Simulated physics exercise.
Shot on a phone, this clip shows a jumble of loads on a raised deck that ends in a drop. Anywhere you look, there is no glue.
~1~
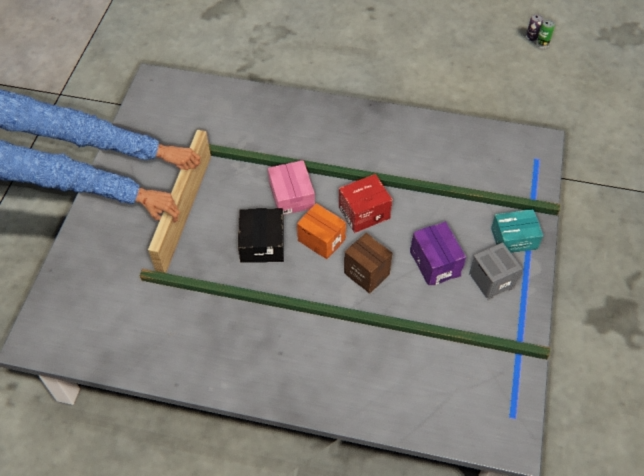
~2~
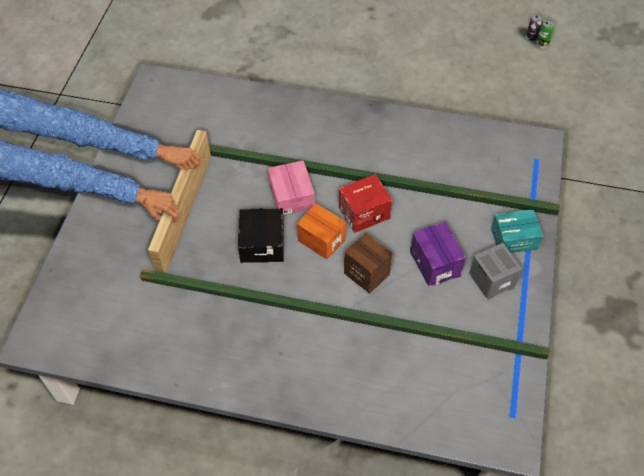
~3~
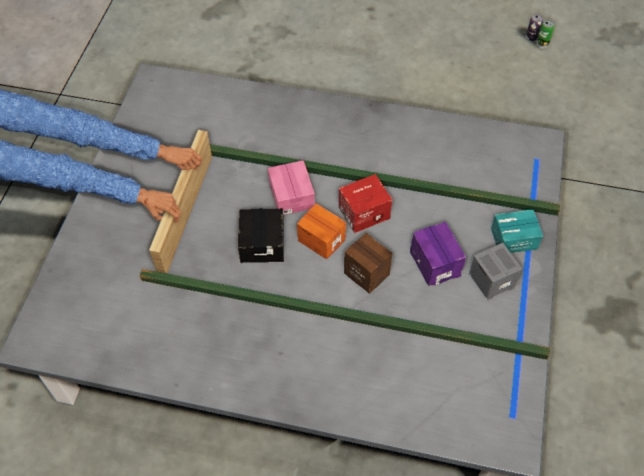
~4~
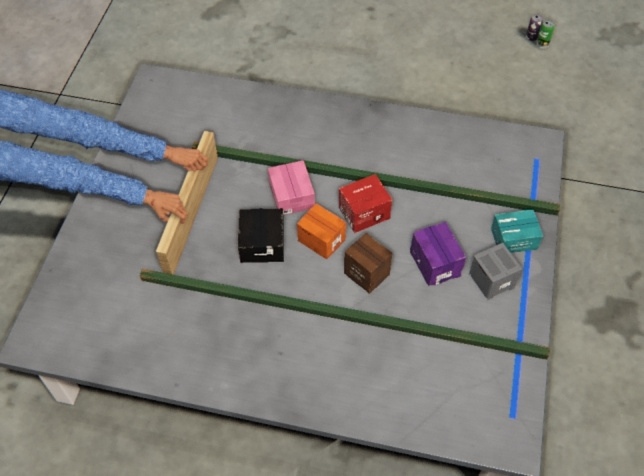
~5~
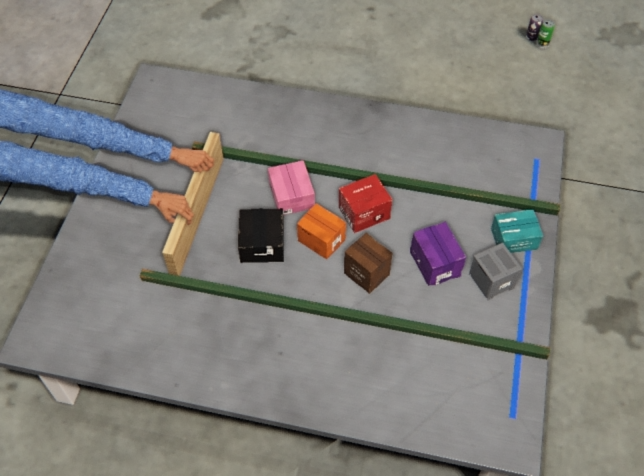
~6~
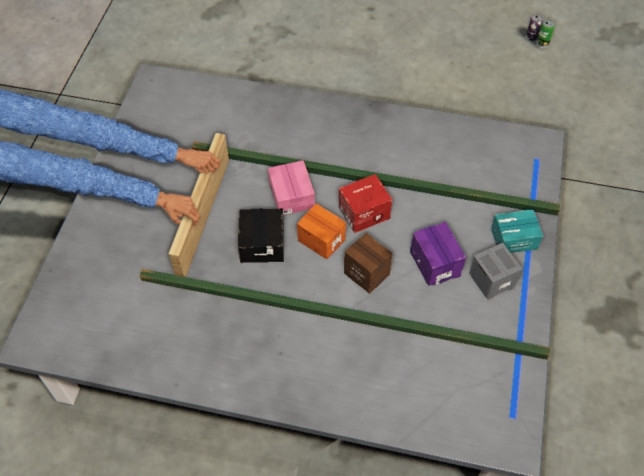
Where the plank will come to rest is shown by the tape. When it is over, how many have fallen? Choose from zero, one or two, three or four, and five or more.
When it is over, five or more have fallen.
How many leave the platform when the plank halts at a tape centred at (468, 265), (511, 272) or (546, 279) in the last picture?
In order: 3, 6 and 8.
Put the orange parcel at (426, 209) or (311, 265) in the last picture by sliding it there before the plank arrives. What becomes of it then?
Taking the two places in turn, it drops; drops.
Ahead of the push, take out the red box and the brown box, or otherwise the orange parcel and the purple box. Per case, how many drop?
4 in the first case and 4 in the second.
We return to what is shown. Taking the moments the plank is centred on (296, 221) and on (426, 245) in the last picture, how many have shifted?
First 5, then 8.
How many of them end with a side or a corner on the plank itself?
That makes 2.
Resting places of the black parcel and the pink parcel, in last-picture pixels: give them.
Result: One about (550, 293), other about (552, 241).
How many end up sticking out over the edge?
2, I think.
Soon after, none off yet; turquoise parcel at rest near (517, 232); grey tote at rest near (495, 272); purple box moved a little near (443, 255).
At rest, the number that fall off is five or more; fallen, orange parcel, red box, brown box, purple box, grey tote and turquoise parcel.
